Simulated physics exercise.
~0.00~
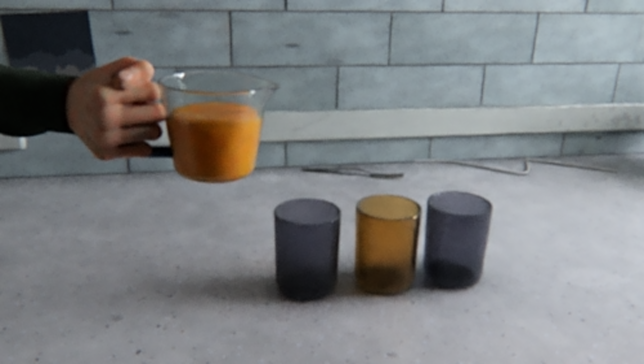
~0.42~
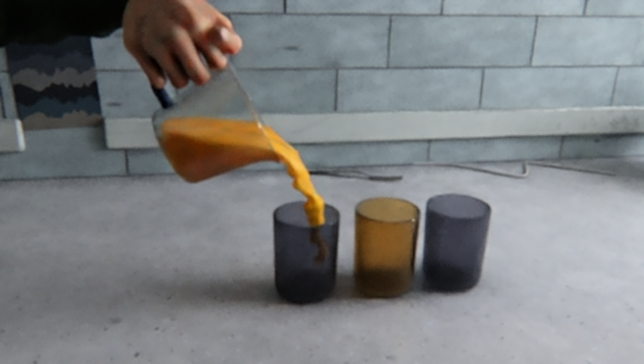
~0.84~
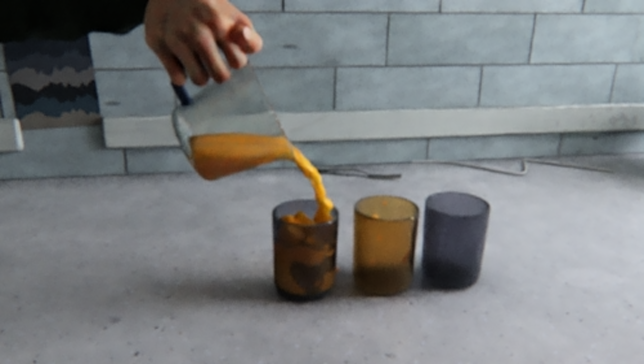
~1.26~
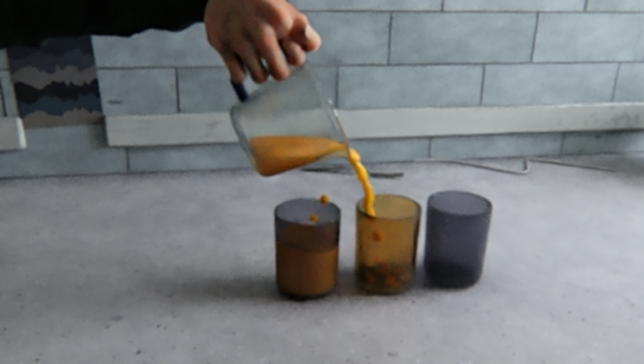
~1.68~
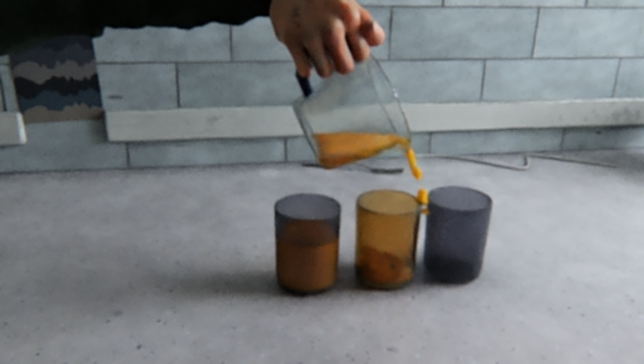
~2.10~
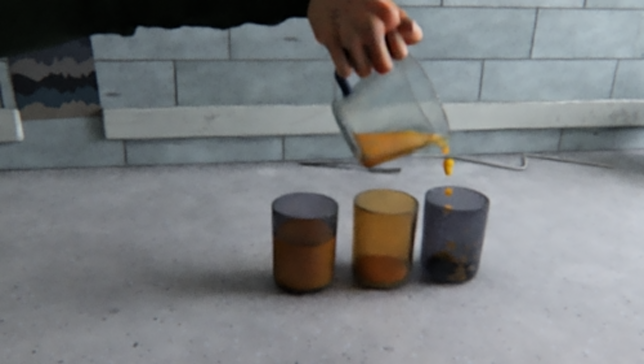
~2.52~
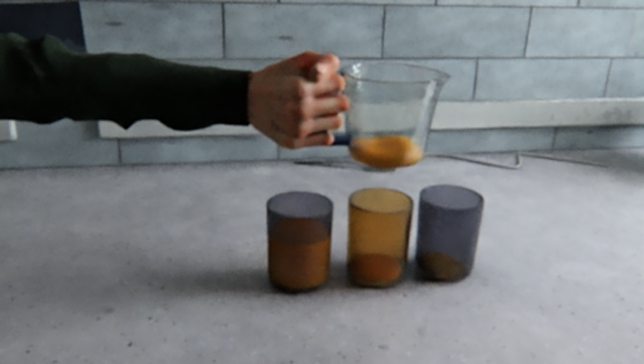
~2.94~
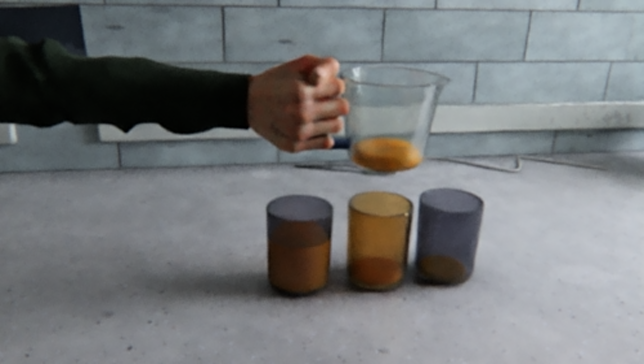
A hand tipping a glass jug of orange juice and sweeping right over three tumblers, leaving the left one fullest, then levelling it.
